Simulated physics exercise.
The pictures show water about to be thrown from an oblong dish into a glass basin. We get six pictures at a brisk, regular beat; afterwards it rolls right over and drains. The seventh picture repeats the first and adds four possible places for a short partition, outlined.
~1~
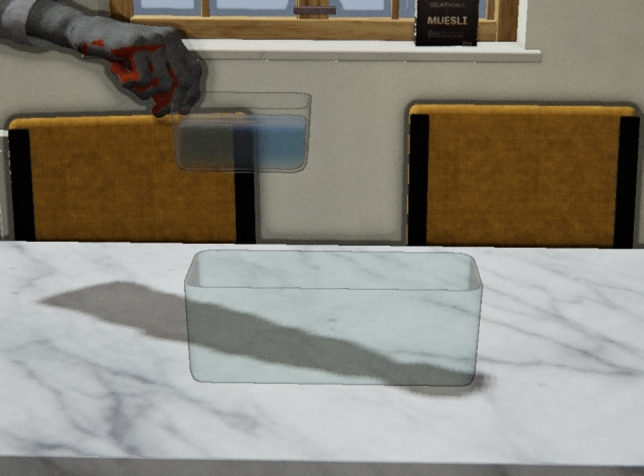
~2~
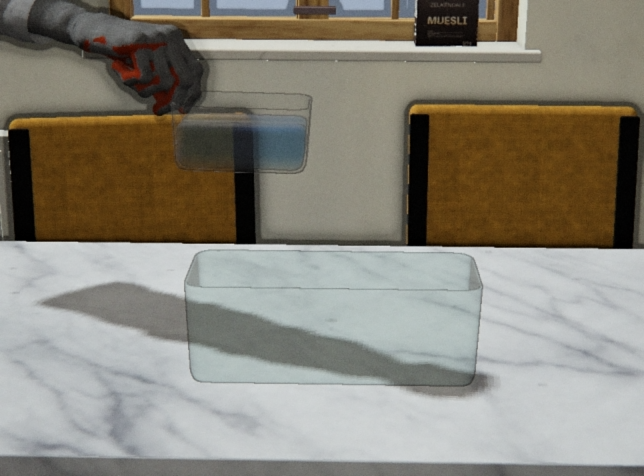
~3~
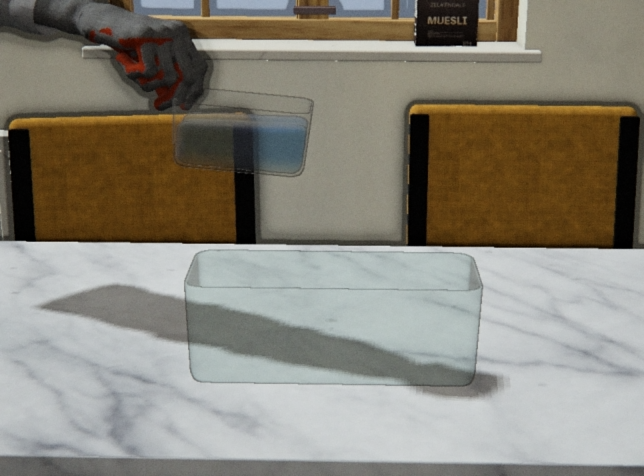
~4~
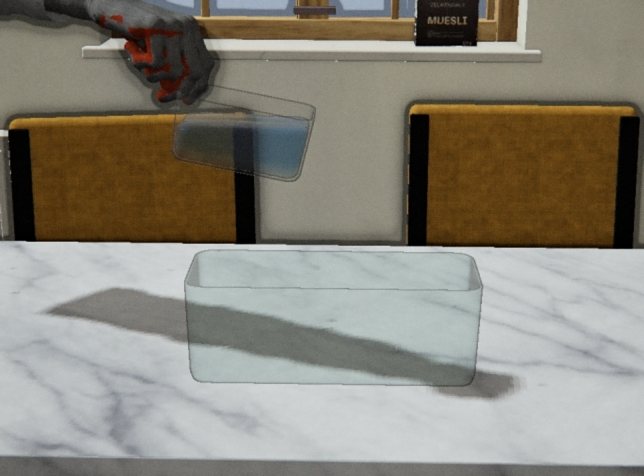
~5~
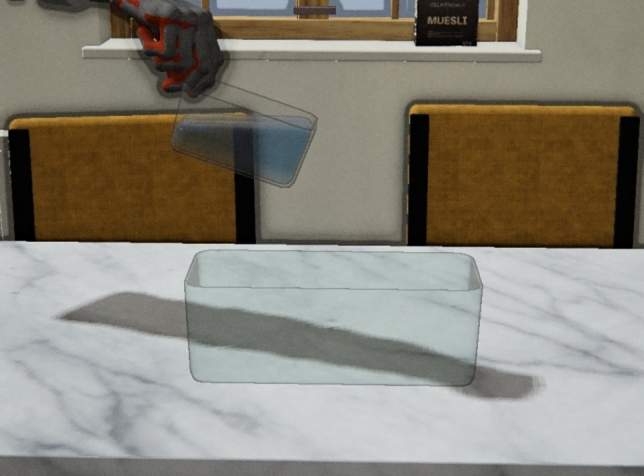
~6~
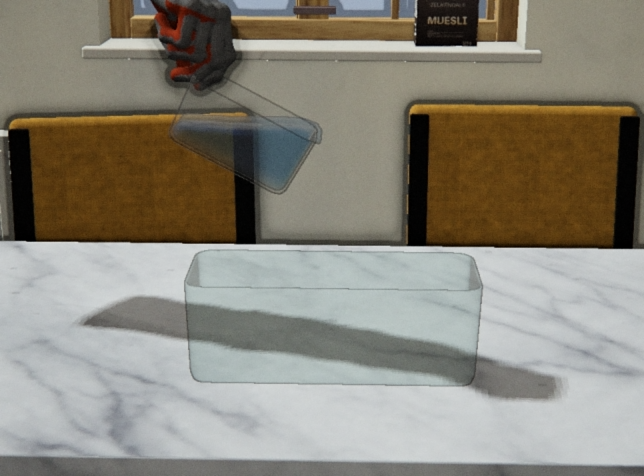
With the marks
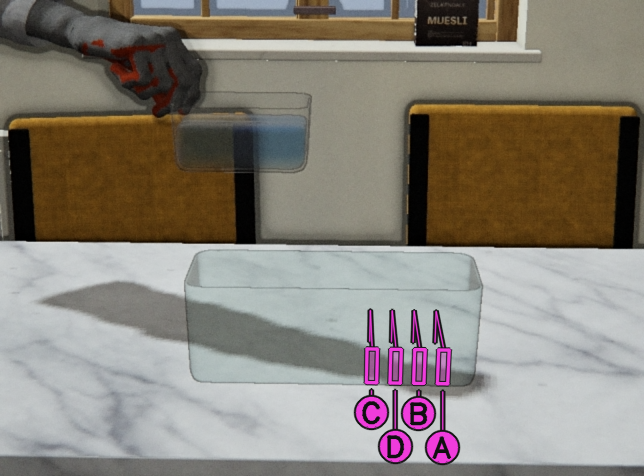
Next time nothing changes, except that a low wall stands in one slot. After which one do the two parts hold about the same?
I would pick place C.
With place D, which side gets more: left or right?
More ends on the left.
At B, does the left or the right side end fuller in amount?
The left side.
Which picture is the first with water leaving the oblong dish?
In picture 6.
In magenta, A at (442, 391); B at (418, 391); C at (371, 390); D at (395, 390).
With A, about 93 % ends left of the wall and 6 % right of it.
With B, about 94 % ends left of the wall and 5 % right of it.
With C, about 46 % ends left of the wall and 53 % right of it.
With D, about 87 % ends left of the wall and 12 % right of it.
